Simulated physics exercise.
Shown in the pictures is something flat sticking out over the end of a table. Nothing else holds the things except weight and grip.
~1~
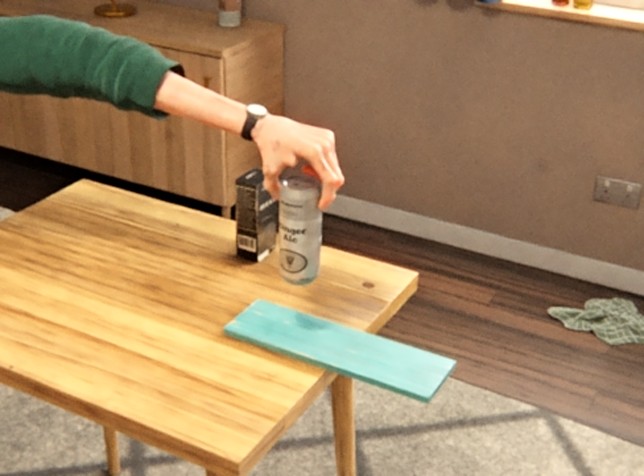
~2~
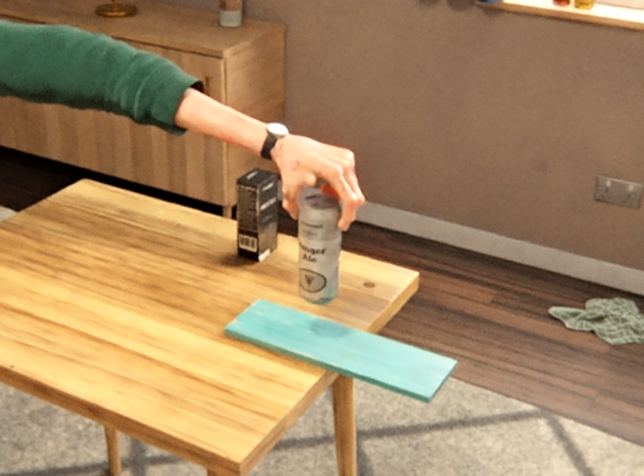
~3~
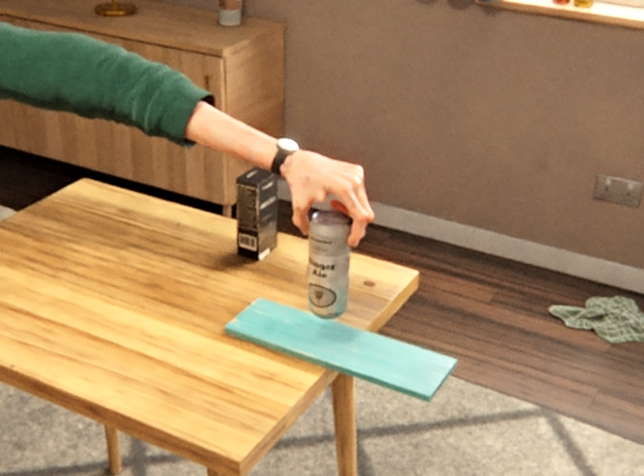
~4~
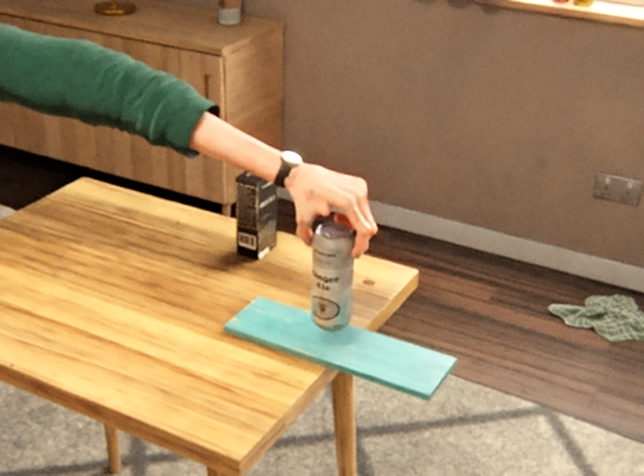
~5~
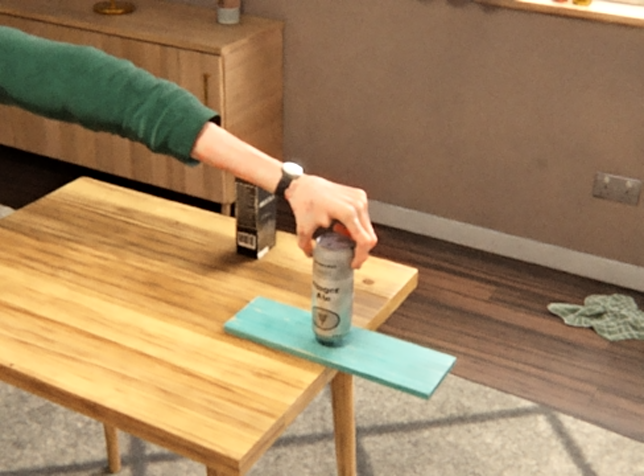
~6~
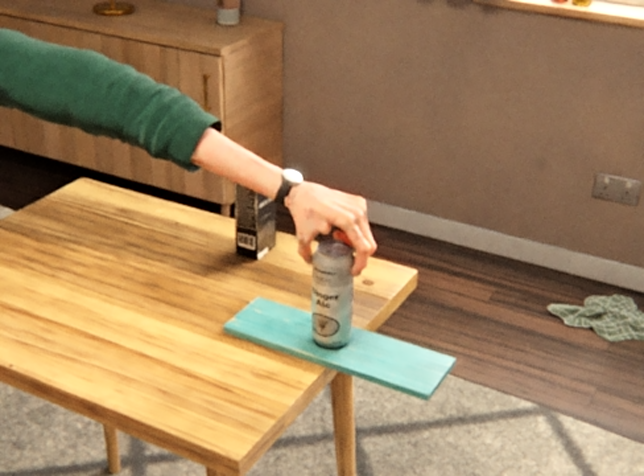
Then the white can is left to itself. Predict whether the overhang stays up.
Stable.
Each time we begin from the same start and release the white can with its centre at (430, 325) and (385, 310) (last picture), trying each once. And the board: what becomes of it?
On the first try it falls; on the second try it falls.
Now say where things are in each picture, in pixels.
The first picture shows still above its spot; white can (300, 231); turquoise board (337, 347).
The second picture shows still above its spot; white can (320, 251); turquoise board (338, 347).
The third picture shows still above its spot; white can (329, 266); turquoise board (338, 346).
The fourth picture shows still above its spot; white can (333, 278); turquoise board (337, 345).
The fifth picture shows still above its spot; white can (333, 289); turquoise board (337, 344).
The sixth picture shows set down, still held; white can (333, 295); turquoise board (337, 345).
Then, 0.30 s after the last picture, nothing has stirred.
Then, 0.70 s after the last picture, white can resting near (333, 295).
At rest, all 3 in place. Seen from the same camera at the end, white can near (333, 295). The board holds.
